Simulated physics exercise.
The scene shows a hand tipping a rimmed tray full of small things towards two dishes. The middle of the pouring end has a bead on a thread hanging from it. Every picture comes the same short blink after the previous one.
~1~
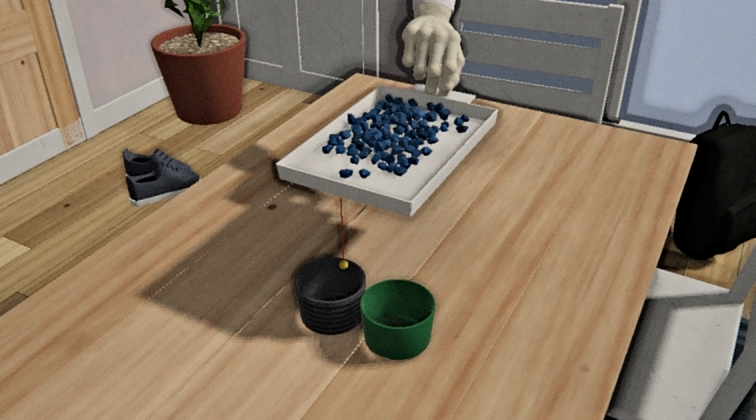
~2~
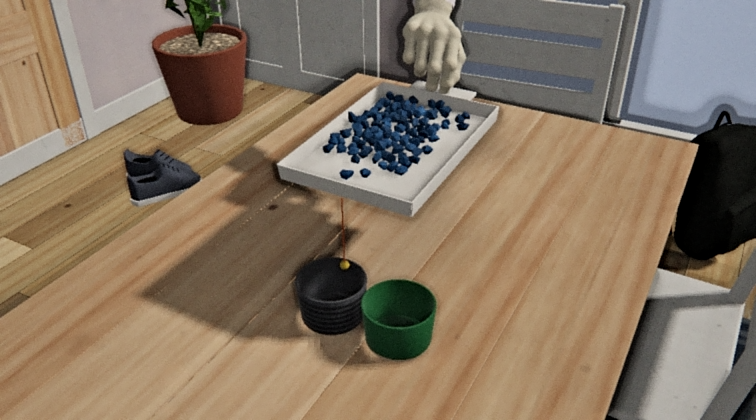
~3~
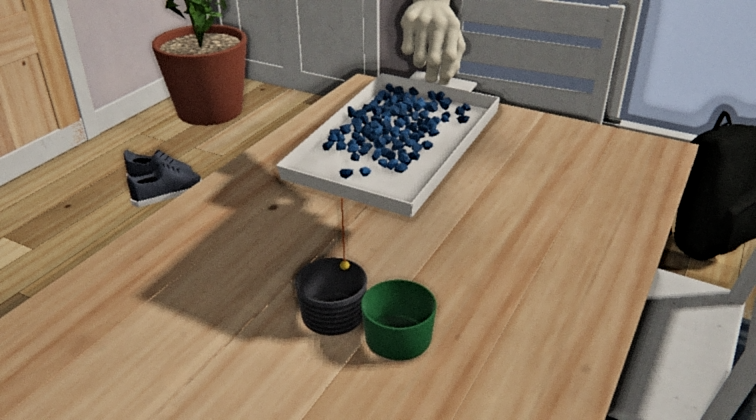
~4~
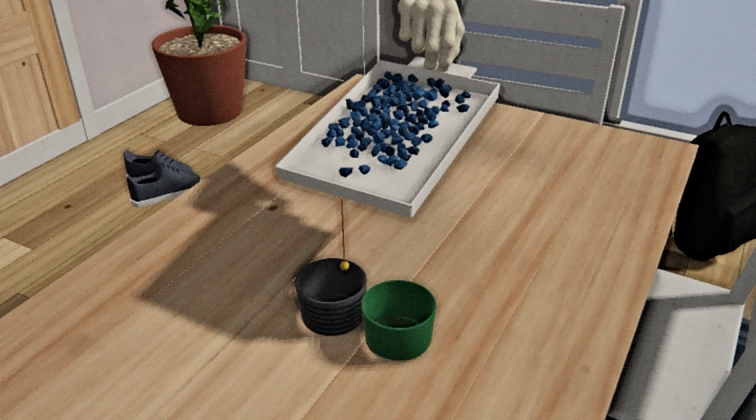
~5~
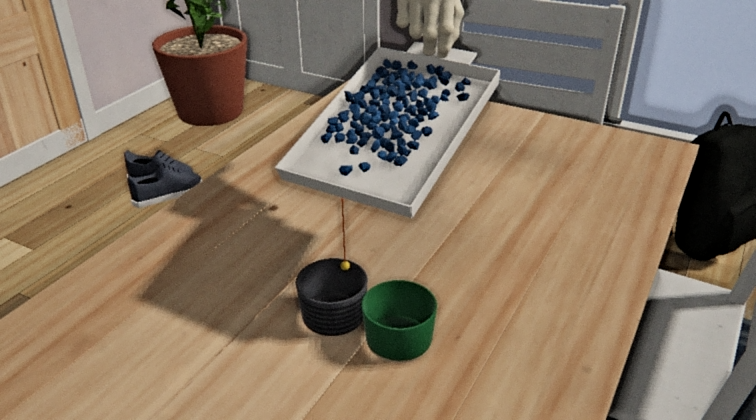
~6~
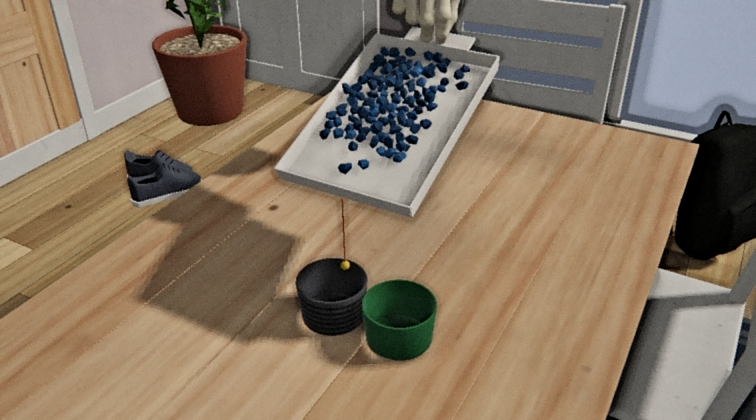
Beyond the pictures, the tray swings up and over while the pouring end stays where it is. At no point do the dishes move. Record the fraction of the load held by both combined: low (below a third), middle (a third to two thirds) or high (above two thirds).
Fraction held by both: Low.
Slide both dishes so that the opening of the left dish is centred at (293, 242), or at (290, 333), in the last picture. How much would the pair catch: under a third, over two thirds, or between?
The two tries come out as below one third and under a third in turn.
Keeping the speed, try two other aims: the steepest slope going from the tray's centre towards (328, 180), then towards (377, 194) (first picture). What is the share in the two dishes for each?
20 %, give or take, and then 40 %.
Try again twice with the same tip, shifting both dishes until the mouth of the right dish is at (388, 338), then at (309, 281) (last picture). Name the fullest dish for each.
Result 1: The left-hand one; result 2: The right-hand one.
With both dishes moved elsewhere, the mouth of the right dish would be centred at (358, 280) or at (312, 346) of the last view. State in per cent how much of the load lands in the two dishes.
Roughly 0% the first time and 10% the second time.
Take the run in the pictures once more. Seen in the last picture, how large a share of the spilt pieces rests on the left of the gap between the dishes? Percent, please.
Around 90 per cent, I reckon.
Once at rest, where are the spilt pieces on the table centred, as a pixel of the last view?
My estimate puts the centre near (291, 370).
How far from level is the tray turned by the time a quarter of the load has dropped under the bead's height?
Angle: Close to 75°.
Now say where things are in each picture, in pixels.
The first picture shows corners of the pouring end at (279, 164) and (411, 201), level; middle of the load at (400, 130), aquarium stones; left dish at (312, 314); right dish at (380, 340); bead on its thread at (344, 265).
The second picture shows corners of the pouring end at (280, 164) and (411, 201), level; middle of the load at (400, 128).
The third picture shows corners of the pouring end at (279, 165) and (411, 202), tipped barely, level across its low end; middle of the load at (400, 123).
The fourth picture shows corners of the pouring end at (278, 166) and (410, 204), tipped a little, level across its low end; middle of the load at (399, 115).
The fifth picture shows corners of the pouring end at (278, 167) and (410, 205), tipped a little, level across its low end; middle of the load at (399, 106).
The sixth picture shows corners of the pouring end at (277, 167) and (409, 206), tipped clearly, level across its low end; middle of the load at (396, 98); left dish at (314, 315); right dish at (382, 341).
Soon after the last picture, tray tipped steeply; nearly all on the tray; a stray few in the air.
A little later, tray tipped past a quarter turn; about a third on the tray; a stray few in the right dish; a small part in the left dish; about half outside both; a small part in the air.
Later still, tray tipped past a quarter turn; a small part in the right dish; a small part in the left dish; most outside both.
At rest, tray tipped past a quarter turn; a small part in the right dish; a small part in the left dish; most outside both.
